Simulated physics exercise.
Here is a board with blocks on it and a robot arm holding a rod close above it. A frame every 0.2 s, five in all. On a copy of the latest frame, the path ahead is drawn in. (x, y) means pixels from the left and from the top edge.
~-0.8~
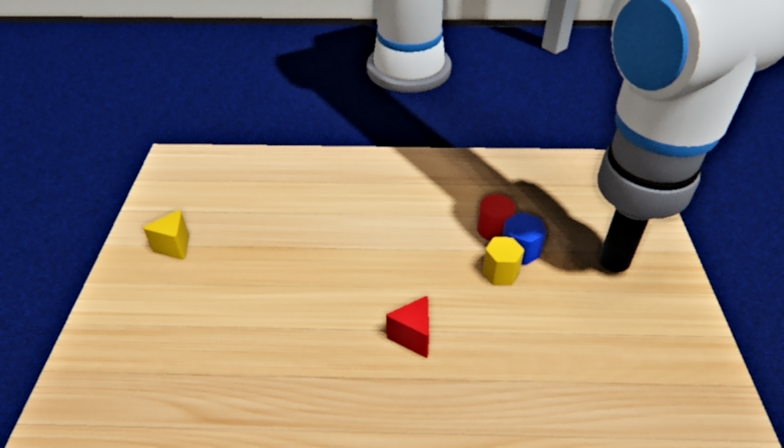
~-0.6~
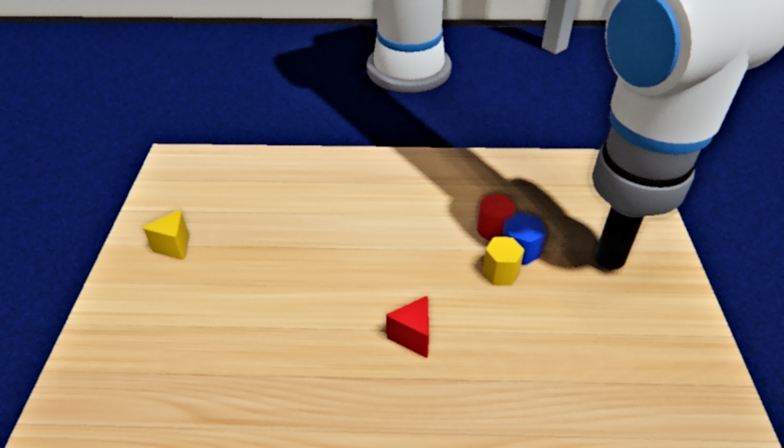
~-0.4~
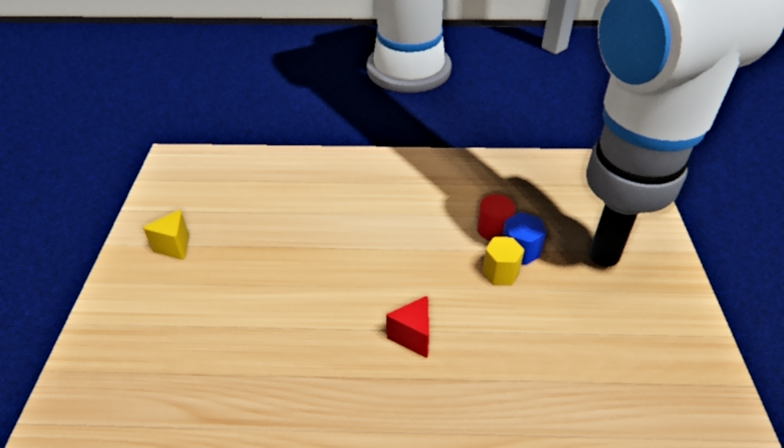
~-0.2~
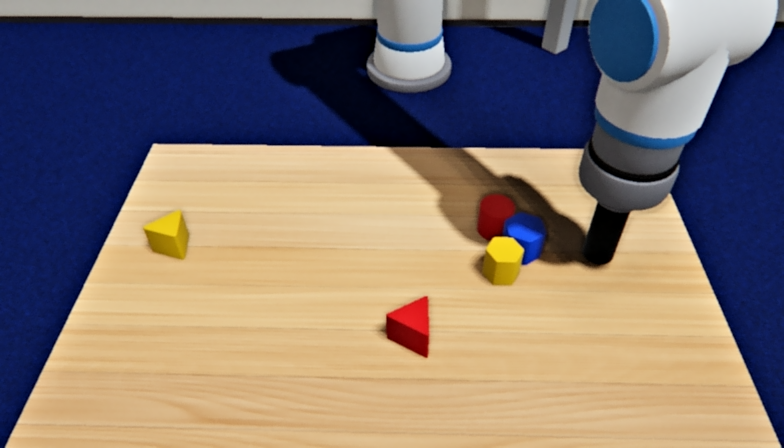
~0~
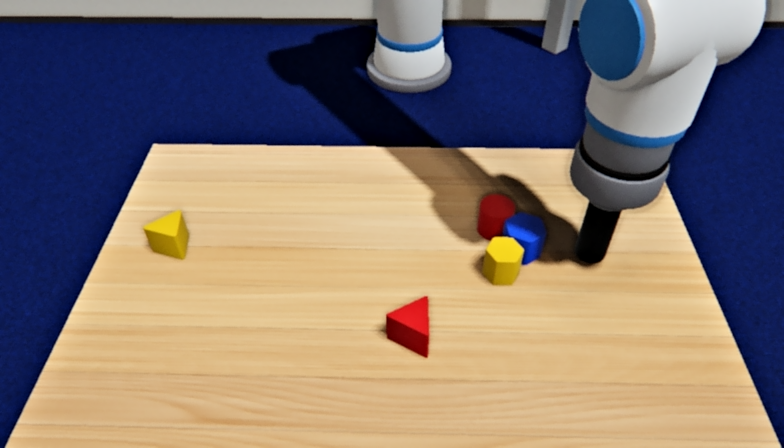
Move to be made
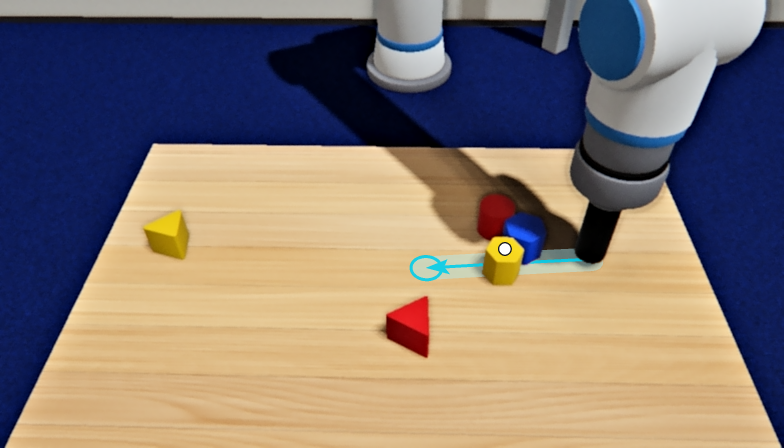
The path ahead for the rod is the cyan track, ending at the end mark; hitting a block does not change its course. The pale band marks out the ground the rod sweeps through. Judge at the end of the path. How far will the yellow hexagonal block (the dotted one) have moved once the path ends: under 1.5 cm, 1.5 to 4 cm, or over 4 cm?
It ends over 4 cm away.
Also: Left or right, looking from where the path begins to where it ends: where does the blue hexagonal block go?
That block drifts right.
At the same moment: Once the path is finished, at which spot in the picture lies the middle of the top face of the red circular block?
Its top middle will sit at (483, 194).
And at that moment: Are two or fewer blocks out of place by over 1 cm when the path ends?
The answer is no.
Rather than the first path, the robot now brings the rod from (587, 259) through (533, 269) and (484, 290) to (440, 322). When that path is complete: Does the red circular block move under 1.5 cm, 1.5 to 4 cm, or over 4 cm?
It moves less than 1.5 cm.
The drawn path runs from (587, 259) to (426, 268); the dot is on the yellow hexagonal block.
On the path given first. One third of the way, rod (534, 255); red circular block (488, 200); yellow hexagonal block (500, 251), turned 25° anticlockwise; blue hexagonal block (505, 223), turned 15° clockwise.
Two thirds of the way, rod (480, 258); red circular block (483, 194); yellow hexagonal block (468, 262), turned 90° anticlockwise; blue hexagonal block (470, 217), turned 80° clockwise.
At the end, rod (427, 261); red triangle not moved; red circular block (483, 194); yellow hexagonal block (459, 268), turned 125° anticlockwise; blue hexagonal block (468, 217), turned 90° clockwise.
